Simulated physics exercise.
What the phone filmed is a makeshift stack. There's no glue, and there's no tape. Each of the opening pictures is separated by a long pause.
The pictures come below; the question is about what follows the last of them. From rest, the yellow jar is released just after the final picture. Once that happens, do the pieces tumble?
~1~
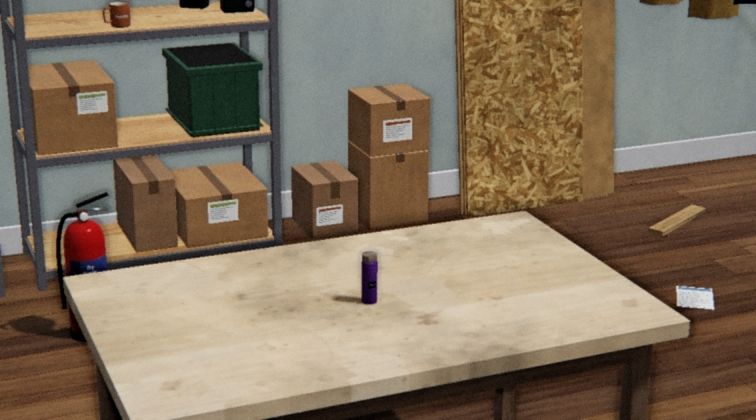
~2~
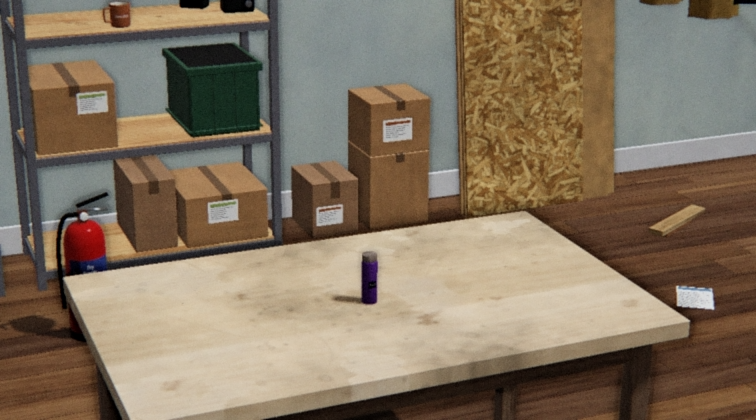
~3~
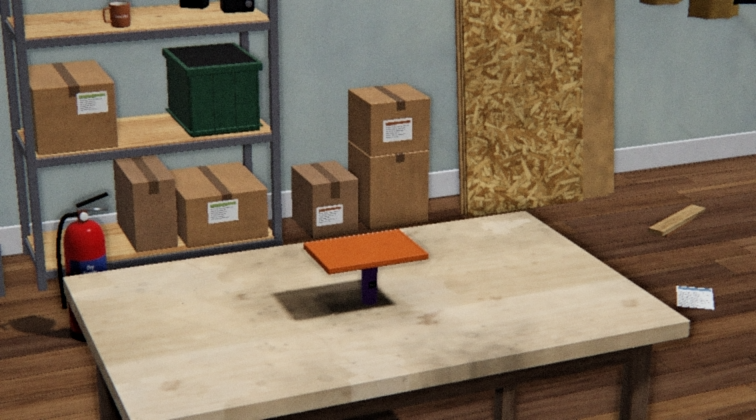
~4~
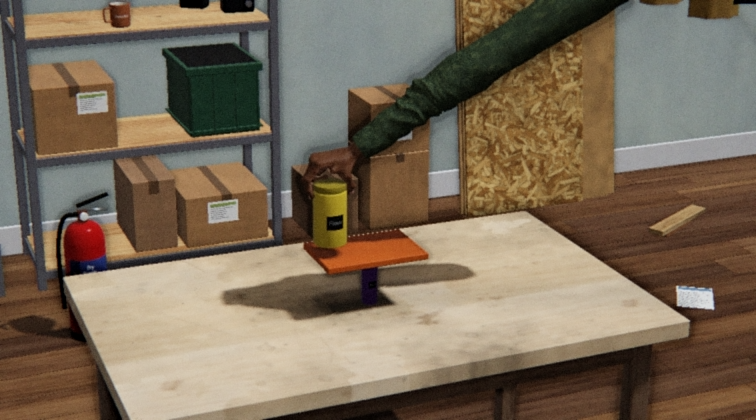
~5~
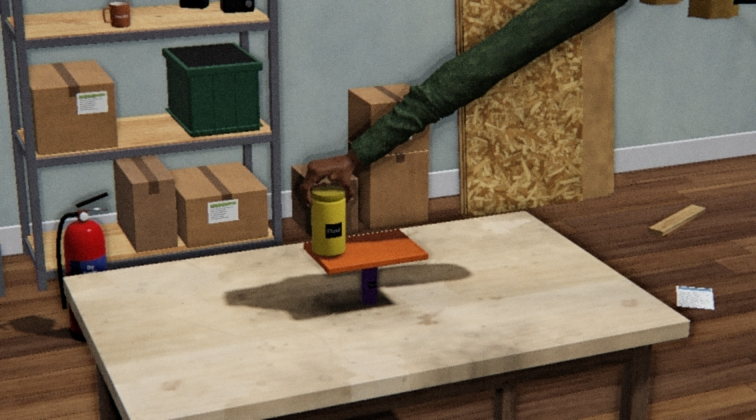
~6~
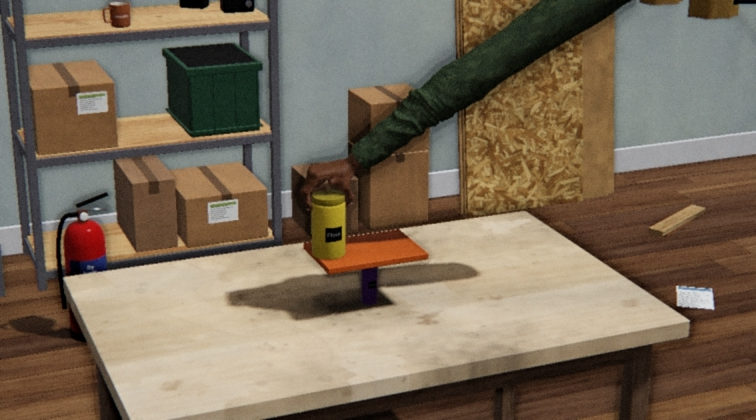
So the pile doesn't rest quietly where it is.
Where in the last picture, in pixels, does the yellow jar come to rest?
Look around (268, 304) in the final frame.
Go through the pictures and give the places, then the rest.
The last thing is not in view yet, in the first picture.
The last thing is not in view yet, in the second picture.
The last thing is not in view yet; orange lid (365, 251), in the third picture.
Still above its spot; yellow jar (330, 213); orange lid (365, 251), in the fourth picture.
Still above its spot; yellow jar (328, 220); orange lid (365, 251), in the fifth picture.
In place under the hand; yellow jar (328, 224); orange lid (365, 251), in the sixth picture.
Then, 0.30 s later than the last frame, yellow jar now fallen; orange lid tilted by 55°.
Then, 0.50 s later than the last frame, orange lid tilted by 59°; purple shaker tilted by 7°.
Then, 0.60 s later than the last frame, orange lid now fallen; purple shaker tilted by 43°.
Then, 0.90 s later than the last frame, purple shaker now fallen.
When it is over, fallen, yellow jar, orange lid and purple shaker. End places, in pixels of the last picture, yellow jar near (268, 304). The stack loses its balance.
